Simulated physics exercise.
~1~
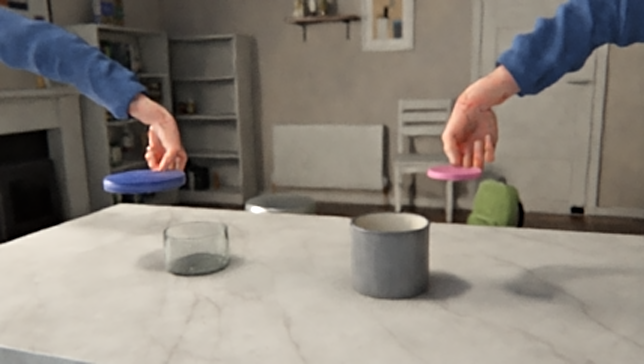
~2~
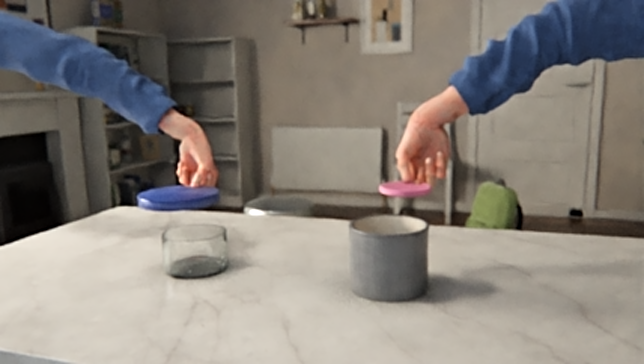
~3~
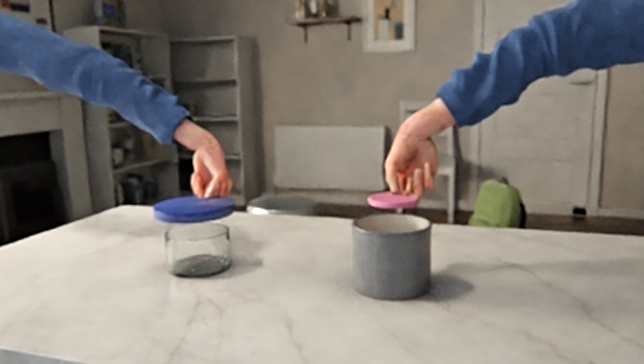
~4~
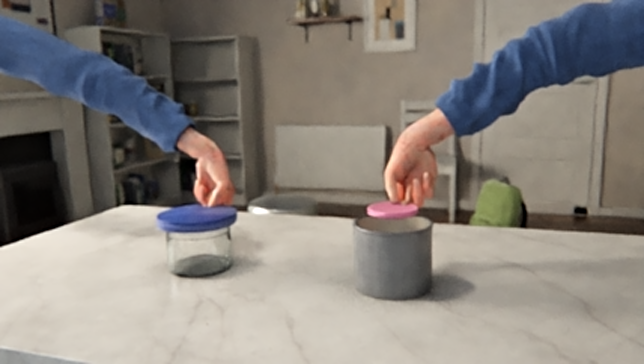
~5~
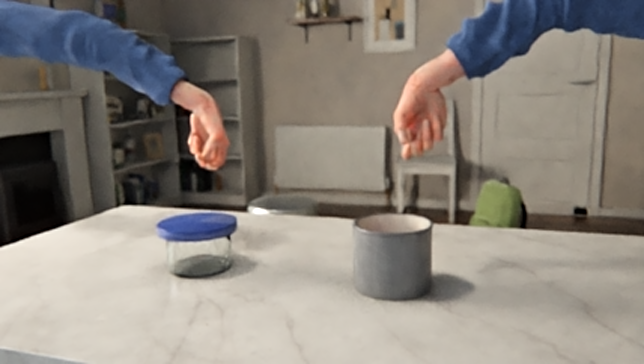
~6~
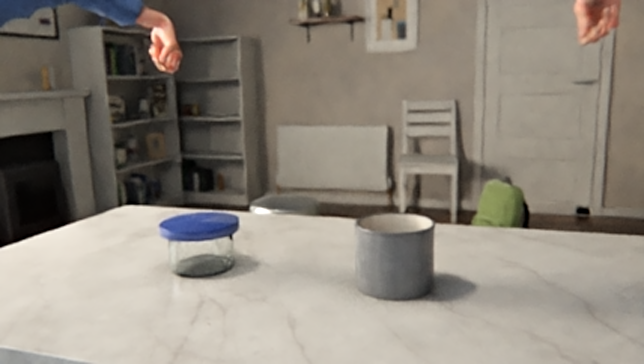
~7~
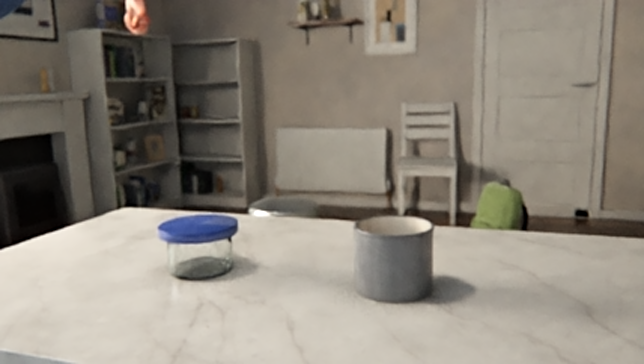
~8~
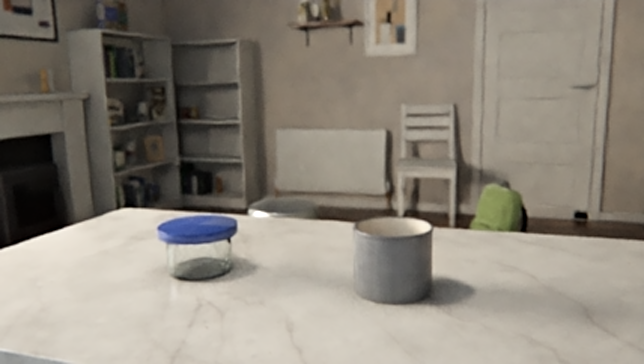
Two hands lowered a blue disc onto a small glass jar and a pink one into the mouth of a gray pot, then let go and drew away. The blue disc stayed on the rim like a lid, while the pink one dropped inside, out of sight.
